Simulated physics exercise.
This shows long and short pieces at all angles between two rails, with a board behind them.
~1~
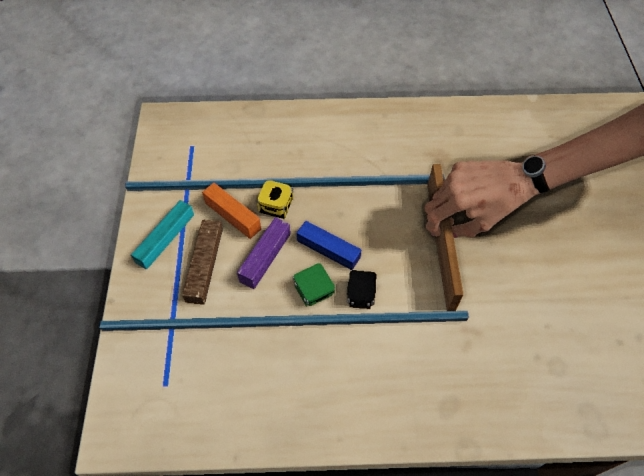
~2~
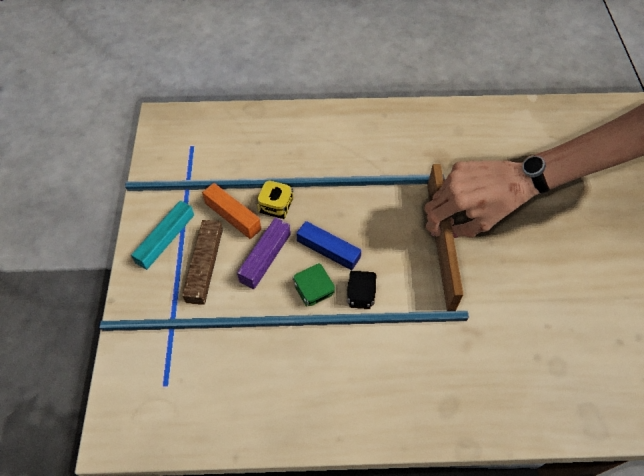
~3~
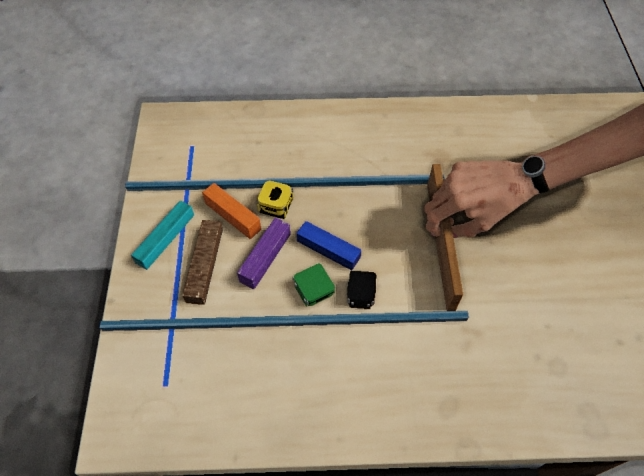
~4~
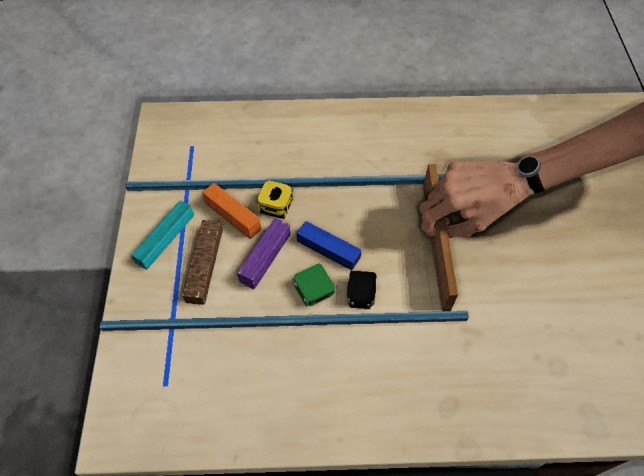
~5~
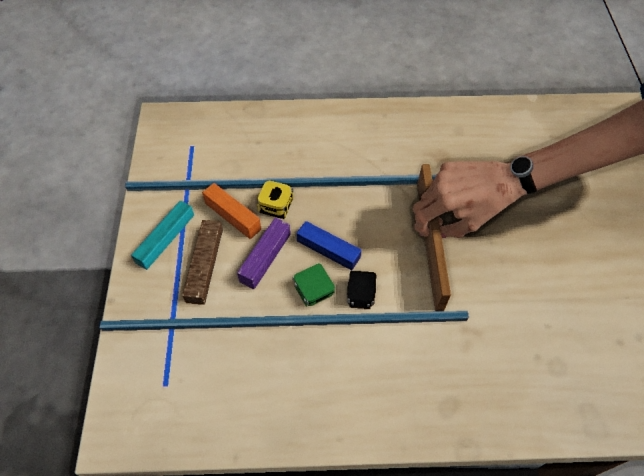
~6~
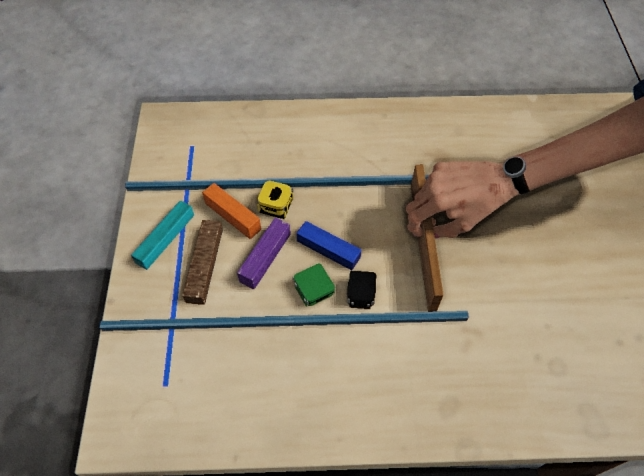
On a wooden tabletop, coloured bars and small blocks lie scattered between two blue rails, some near a blue line; a hand wearing a watch holds a wooden board upright, still at first, then slides it slightly left, touching none.
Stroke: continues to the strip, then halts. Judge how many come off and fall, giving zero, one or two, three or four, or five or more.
You'd see one or two pieces leave the end and fall.
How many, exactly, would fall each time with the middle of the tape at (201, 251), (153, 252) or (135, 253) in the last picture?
Try 1: 0; try 2: 4; try 3: 5.
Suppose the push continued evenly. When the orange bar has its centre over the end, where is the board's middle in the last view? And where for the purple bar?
The middle is at (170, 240) when it's the orange bar, and at (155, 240) when it's the purple bar.
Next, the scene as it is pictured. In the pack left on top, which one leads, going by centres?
Brown bar.
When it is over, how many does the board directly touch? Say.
That makes 3.
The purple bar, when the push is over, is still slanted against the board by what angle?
Some 30 degrees.
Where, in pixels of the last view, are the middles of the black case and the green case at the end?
Black case: About (160, 304); green case: About (133, 289).
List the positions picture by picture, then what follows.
Turquoise stick (164, 234); brown bar (203, 261); orange bar (232, 211); board (444, 235); tape (180, 251), in the first picture.
Brown bar (204, 261); green case (314, 286), in the second picture.
Orange bar (232, 211); board (444, 235), in the third picture.
Turquoise stick (164, 234); black case (362, 290), in the fourth picture.
Brown bar (204, 261); purple bar (265, 253), in the fifth picture.
Turquoise stick (164, 234); brown bar (204, 261); orange bar (232, 211); board (426, 235); tape (180, 251), in the sixth picture.
Early on, none off yet; turquoise stick at rest near (164, 234); brown bar at rest near (204, 261); orange bar at rest near (225, 209).
Finally, the number that fall off is one or two; lost, turquoise stick.
